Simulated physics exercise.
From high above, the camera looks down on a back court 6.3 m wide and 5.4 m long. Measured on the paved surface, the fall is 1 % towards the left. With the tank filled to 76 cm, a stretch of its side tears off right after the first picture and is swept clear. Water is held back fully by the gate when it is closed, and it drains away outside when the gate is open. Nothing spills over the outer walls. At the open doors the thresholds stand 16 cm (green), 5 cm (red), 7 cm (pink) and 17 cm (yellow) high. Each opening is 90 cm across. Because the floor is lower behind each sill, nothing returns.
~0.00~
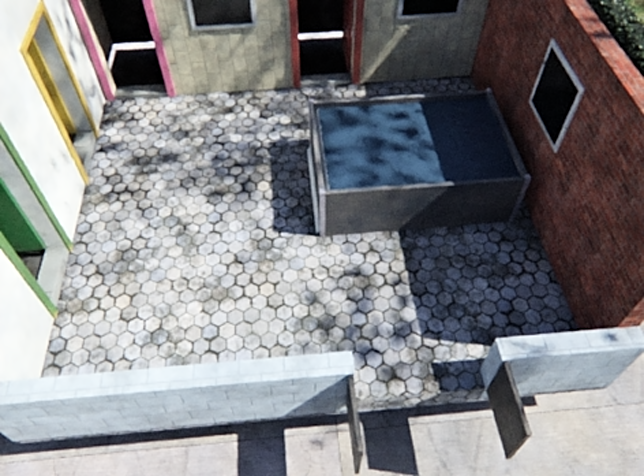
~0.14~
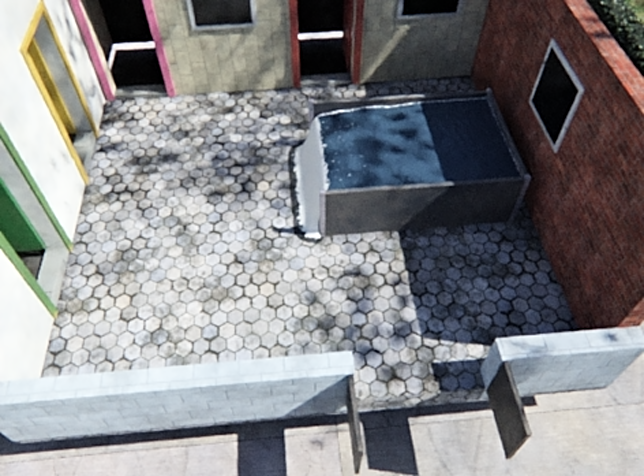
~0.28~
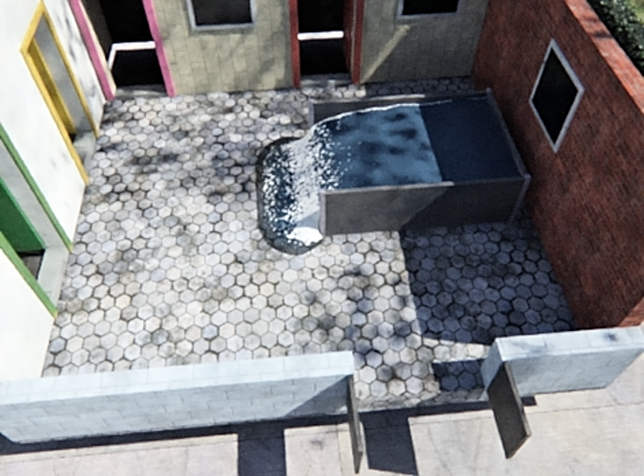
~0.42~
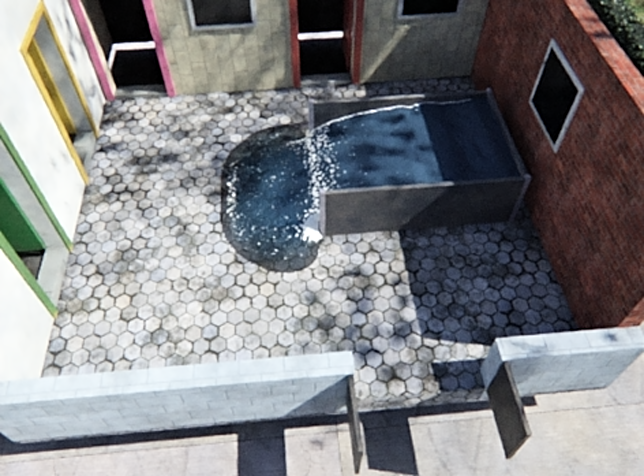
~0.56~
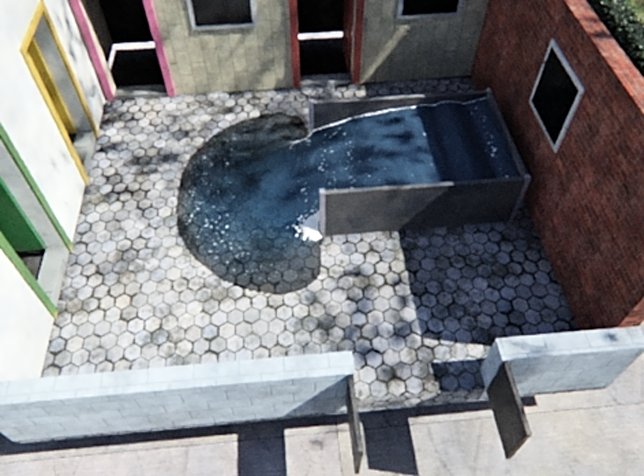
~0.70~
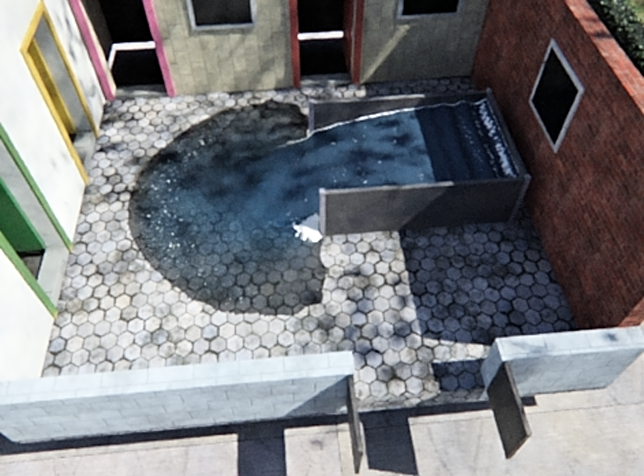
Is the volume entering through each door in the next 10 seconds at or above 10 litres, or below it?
Green door: At or above, red door: Below, pink door: At or above, yellow door: At or above.
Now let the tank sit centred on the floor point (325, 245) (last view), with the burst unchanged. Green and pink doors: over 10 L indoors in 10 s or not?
Well, green ends up beyond the mark and pink ends up beyond the mark.
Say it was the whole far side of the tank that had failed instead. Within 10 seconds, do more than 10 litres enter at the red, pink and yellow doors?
Door red goes beyond, door pink goes beyond, door yellow goes beyond.
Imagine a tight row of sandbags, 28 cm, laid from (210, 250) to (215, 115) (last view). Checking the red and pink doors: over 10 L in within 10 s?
Then the red door is over the mark and the pink door is over the mark.
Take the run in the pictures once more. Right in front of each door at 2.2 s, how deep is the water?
In cm: Green 32, red 0, pink 22, yellow 34.
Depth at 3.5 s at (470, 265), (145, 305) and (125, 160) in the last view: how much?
Depth readings in turn - 0, 14, 25 cm.
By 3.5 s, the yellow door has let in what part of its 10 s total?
That works out near 85%.
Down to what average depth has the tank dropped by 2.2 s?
27 cm.
After 1.4 s water covers 50 % of the floor and is deepest (37 cm) near (80, 211); green door 26 cm at the sill, 3 L in, red door not reached, pink door 5 cm at the sill, 0 L in, yellow door 30 cm at the sill, 9 L in.
After 2.2 s water covers 55 % of the floor and is deepest (45 cm) near (38, 393); green door 32 cm at the sill, 43 L in, red door not reached, pink door 22 cm at the sill, 17 L in, yellow door 34 cm at the sill, 64 L in.
After 3.5 s water covers 55 % of the floor and is deepest (34 cm) near (38, 393); green door 23 cm at the sill, 114 L in, red door not reached, pink door 25 cm at the sill, 188 L in, yellow door 27 cm at the sill, 152 L in.
After 6.0 s water covers 95 % of the floor and is deepest (20 cm) near (531, 247); green door 15 cm at the sill, 139 L in, red door 5 cm at the sill, 0 L in, pink door 14 cm at the sill, 345 L in, yellow door 14 cm at the sill, 175 L in.
After 10.0 s water covers 100 % of the floor and is deepest (12 cm) near (365, 109); green door 10 cm at the sill, 139 L in, red door 4 cm at the sill, 0 L in, pink door 10 cm at the sill, 404 L in, yellow door 10 cm at the sill, 175 L in.
